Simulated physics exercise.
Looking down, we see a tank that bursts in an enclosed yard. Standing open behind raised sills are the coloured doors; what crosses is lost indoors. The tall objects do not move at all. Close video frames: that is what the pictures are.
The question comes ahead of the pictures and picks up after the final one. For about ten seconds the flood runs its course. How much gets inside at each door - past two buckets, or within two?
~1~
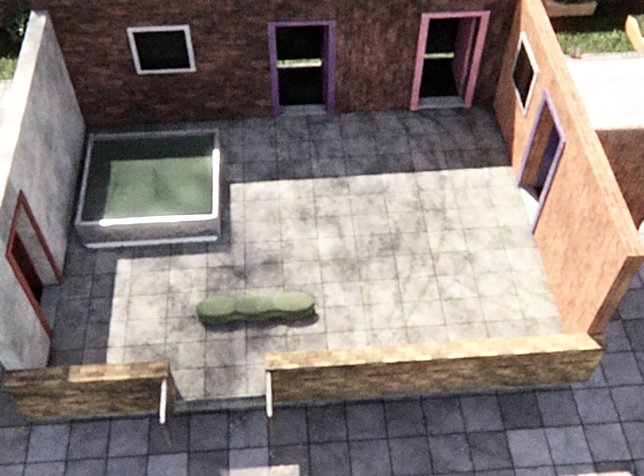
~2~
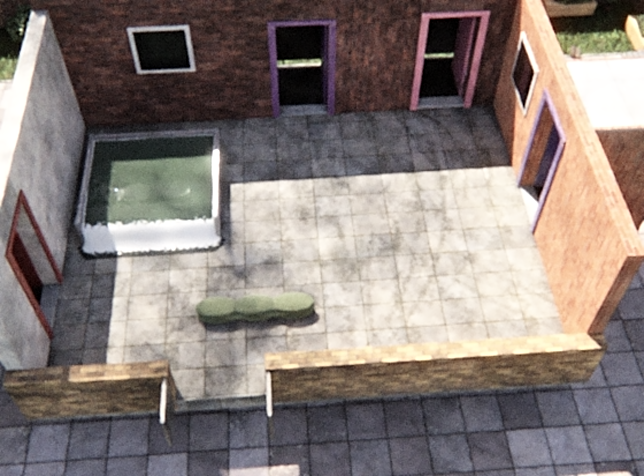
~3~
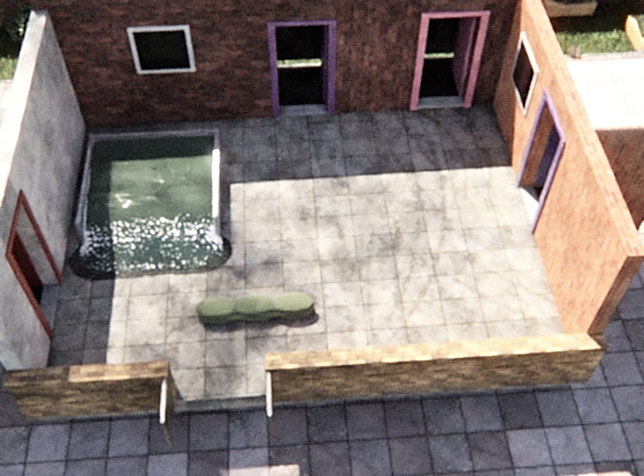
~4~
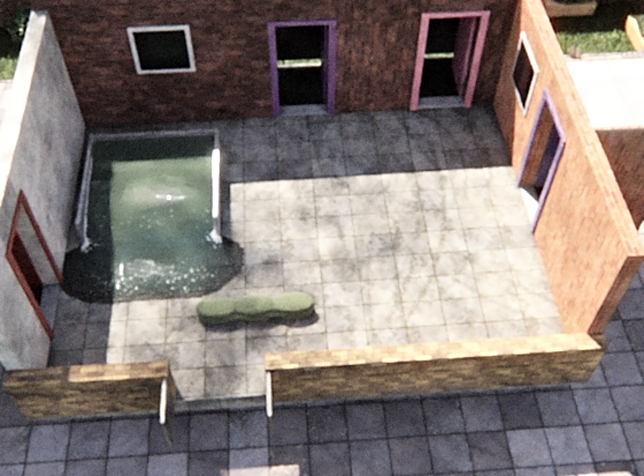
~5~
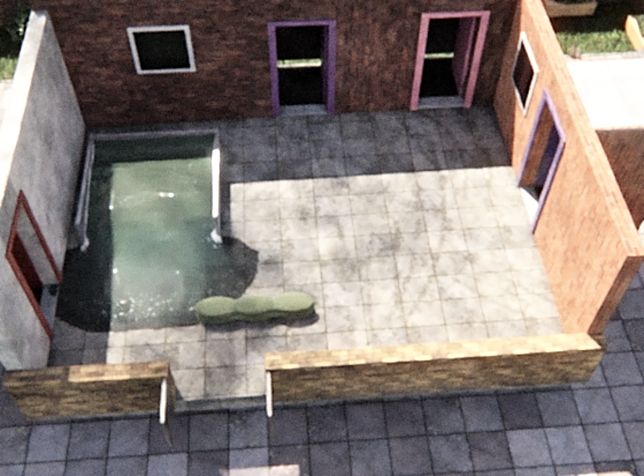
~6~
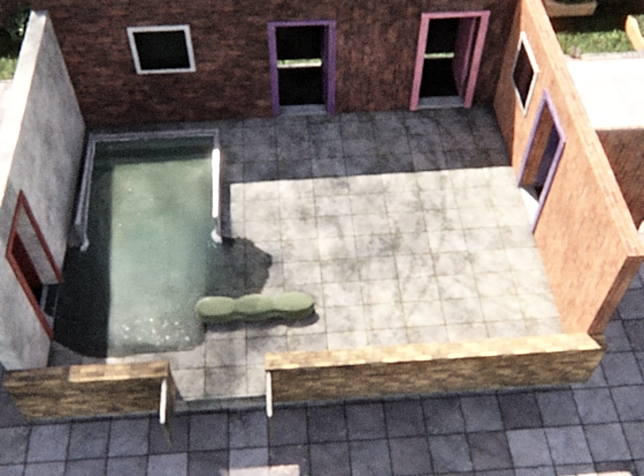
The pink door within two, the red door past two, the blue door within two, the purple door within two.
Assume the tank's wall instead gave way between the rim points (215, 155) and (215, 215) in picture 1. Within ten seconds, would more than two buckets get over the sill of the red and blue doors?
Looking at both, the red one falls short while the blue one exceeds the mark.
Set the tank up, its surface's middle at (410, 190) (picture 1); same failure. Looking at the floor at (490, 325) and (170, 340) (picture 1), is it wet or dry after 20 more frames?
Taking them in the order given, I'd call it drenched and then drenched.
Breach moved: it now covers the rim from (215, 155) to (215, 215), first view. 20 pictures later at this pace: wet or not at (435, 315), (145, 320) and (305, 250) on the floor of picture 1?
Sequence: Wetted / spared / wetted.
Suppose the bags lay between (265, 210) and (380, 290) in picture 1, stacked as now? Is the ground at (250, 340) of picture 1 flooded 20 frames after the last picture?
Short version: Drenched.
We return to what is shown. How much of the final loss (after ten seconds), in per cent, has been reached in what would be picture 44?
Roughly 85 per cent.
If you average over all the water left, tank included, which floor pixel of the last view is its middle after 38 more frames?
I would point to (217, 266).
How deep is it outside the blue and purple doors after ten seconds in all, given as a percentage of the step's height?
First around 50 percent, second around 60 percent.
A moment on, water covers 20 % of the floor; the pink door not reached, the red door under two buckets in, the blue door not reached, the purple door not reached.
Next, water covers 25 % of the floor; the pink door not reached, the red door over two buckets in, the blue door not reached, the purple door not reached.
Then, water covers 40 % of the floor; the pink door not reached, the red door far over two buckets in, the blue door not reached, the purple door not reached.
Later, water covers 60 % of the floor; the pink door not reached, the red door far over two buckets in, the blue door wet at the sill, nothing in, the purple door not reached.
In the end, water covers 90 % of the floor; the pink door wet at the sill, nothing in, the red door far over two buckets in, the blue door wet at the sill, nothing in, the purple door wet at the sill, nothing in.
